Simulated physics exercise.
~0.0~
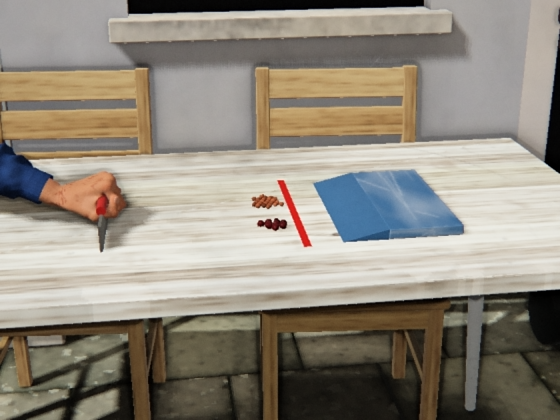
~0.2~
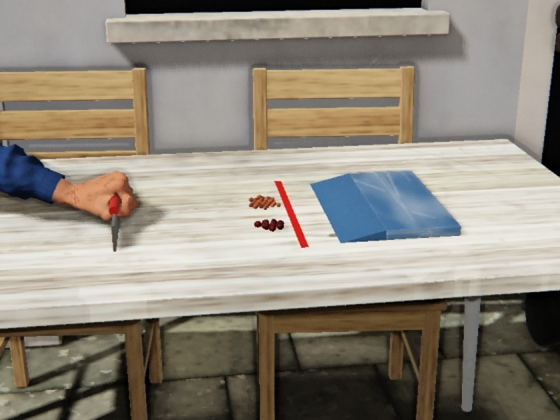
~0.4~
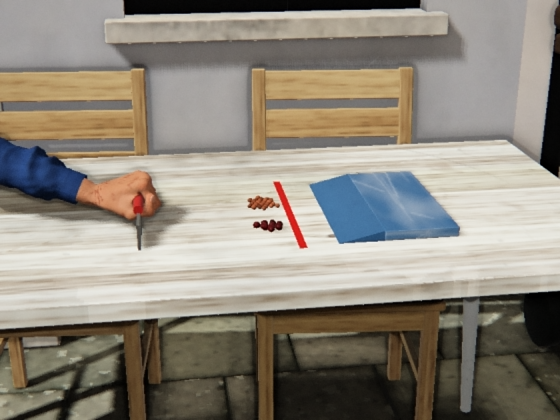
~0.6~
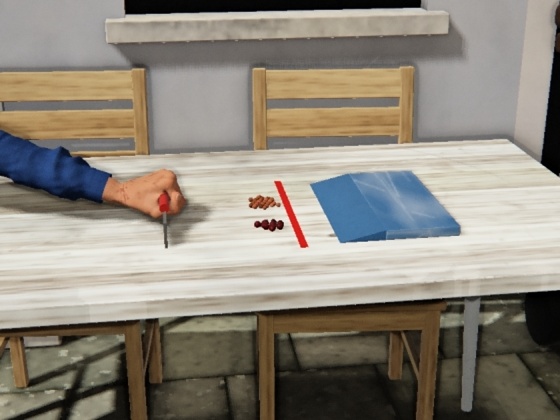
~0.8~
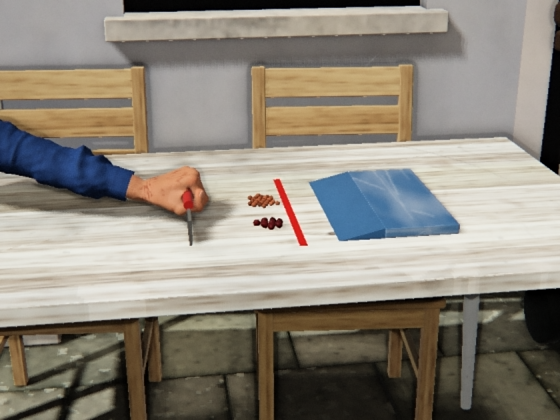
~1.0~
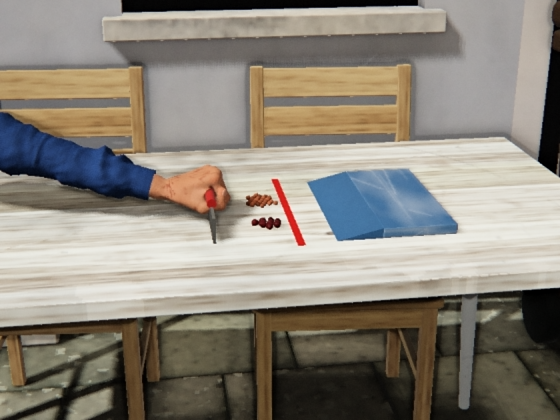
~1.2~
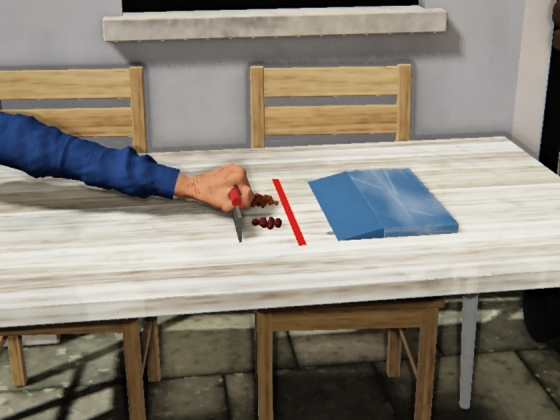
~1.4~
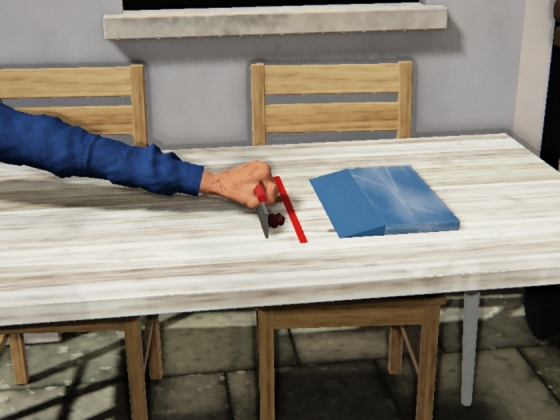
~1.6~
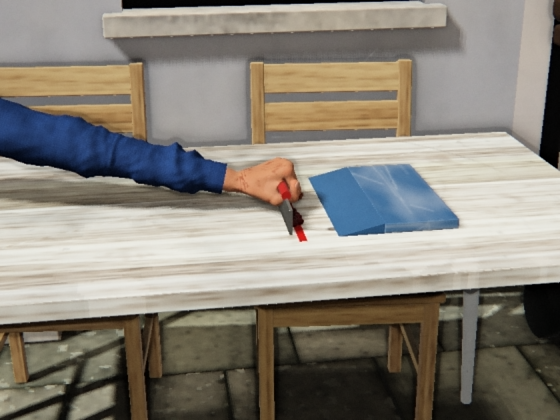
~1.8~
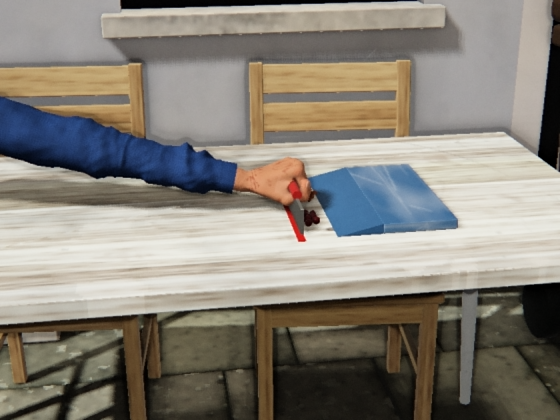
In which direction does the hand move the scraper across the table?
The hand moves the scraper to the right, toward the red tape and the blue ramp.
